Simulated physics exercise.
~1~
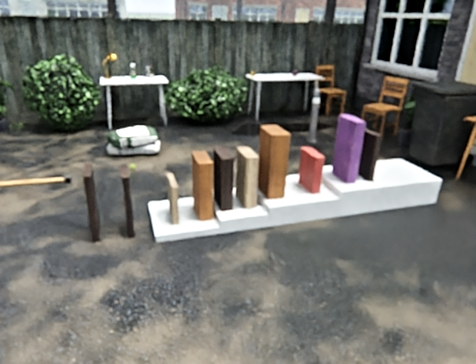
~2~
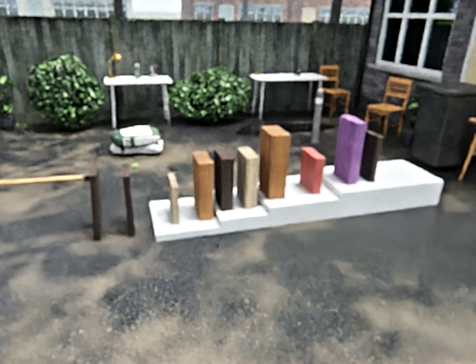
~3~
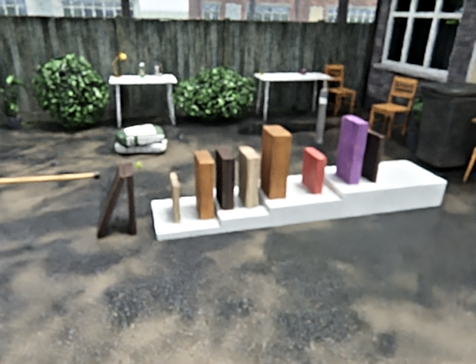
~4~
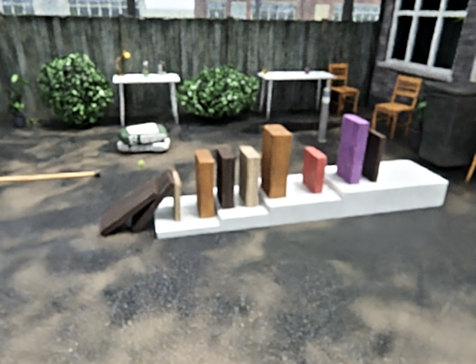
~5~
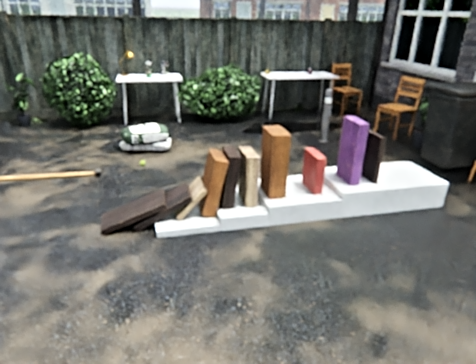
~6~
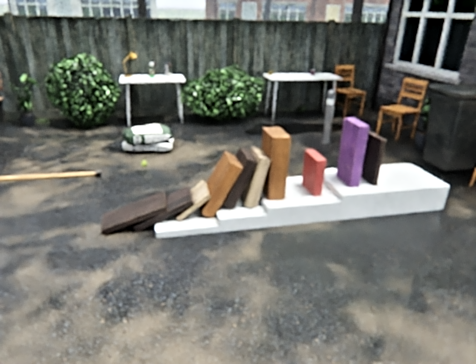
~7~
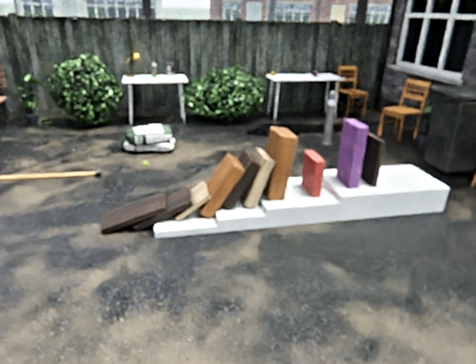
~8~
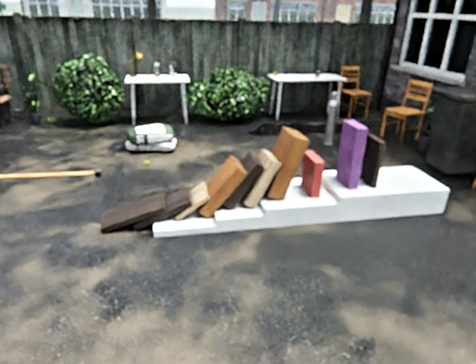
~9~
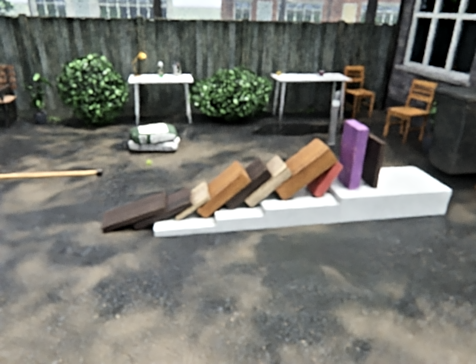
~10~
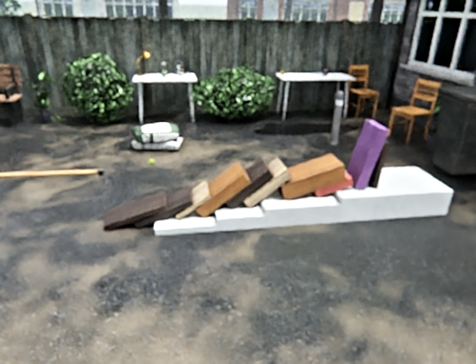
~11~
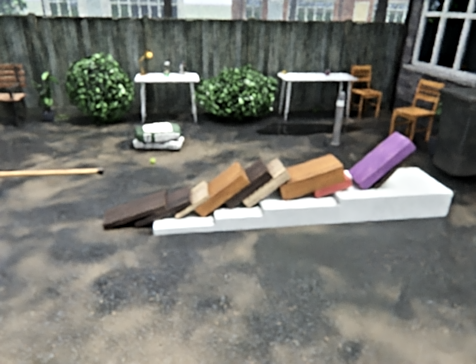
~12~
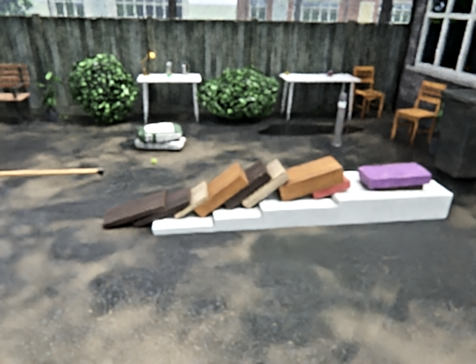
In this clip, a pole at the left moves right and the first dark board topples, setting off a row of upright boards up low white steps, each falling rightward in turn, through the red one, until the purple board lies flat on top and none stands.
